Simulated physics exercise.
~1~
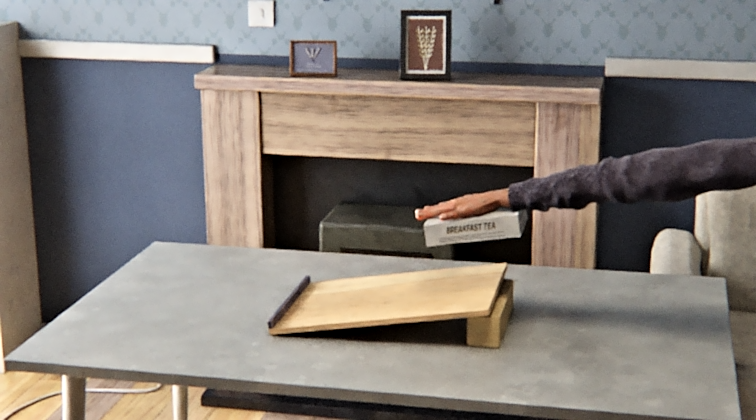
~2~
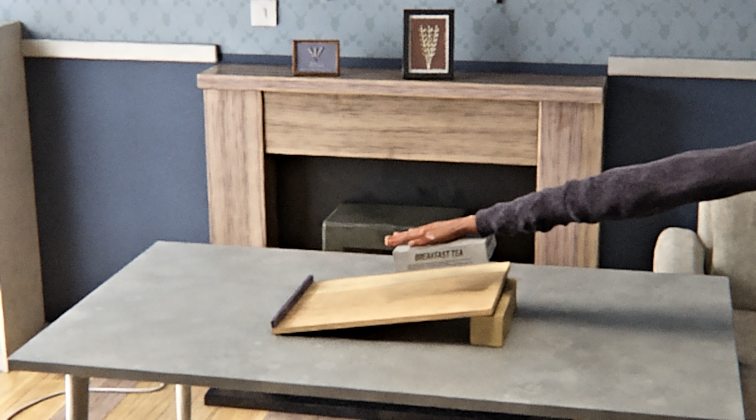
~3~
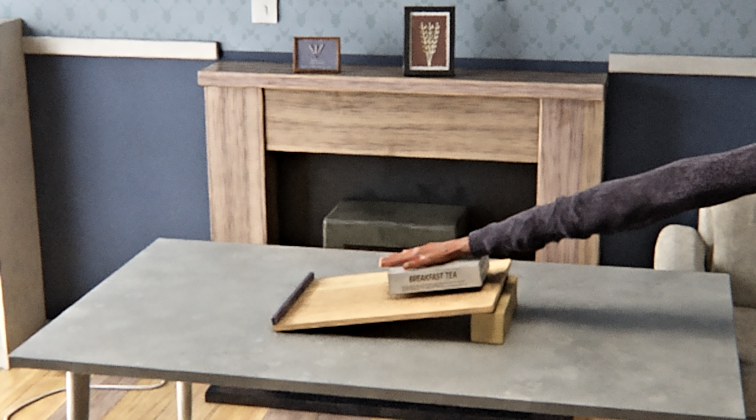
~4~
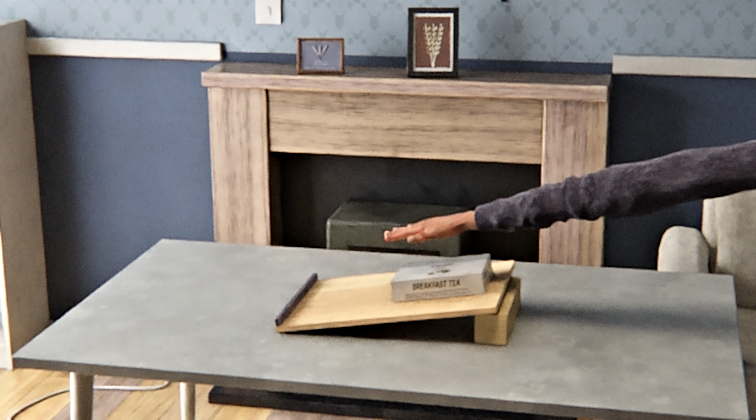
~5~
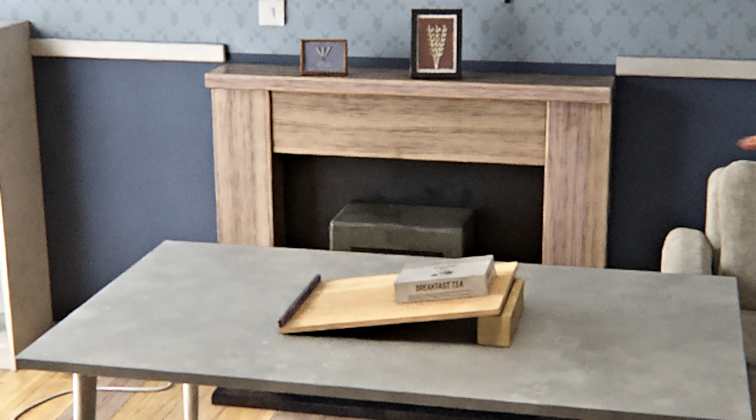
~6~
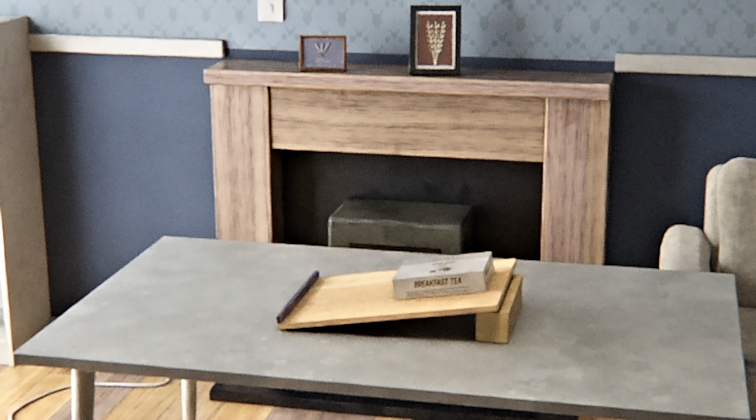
A hand sets a white packet on a propped-up board and withdraws, and it stays.
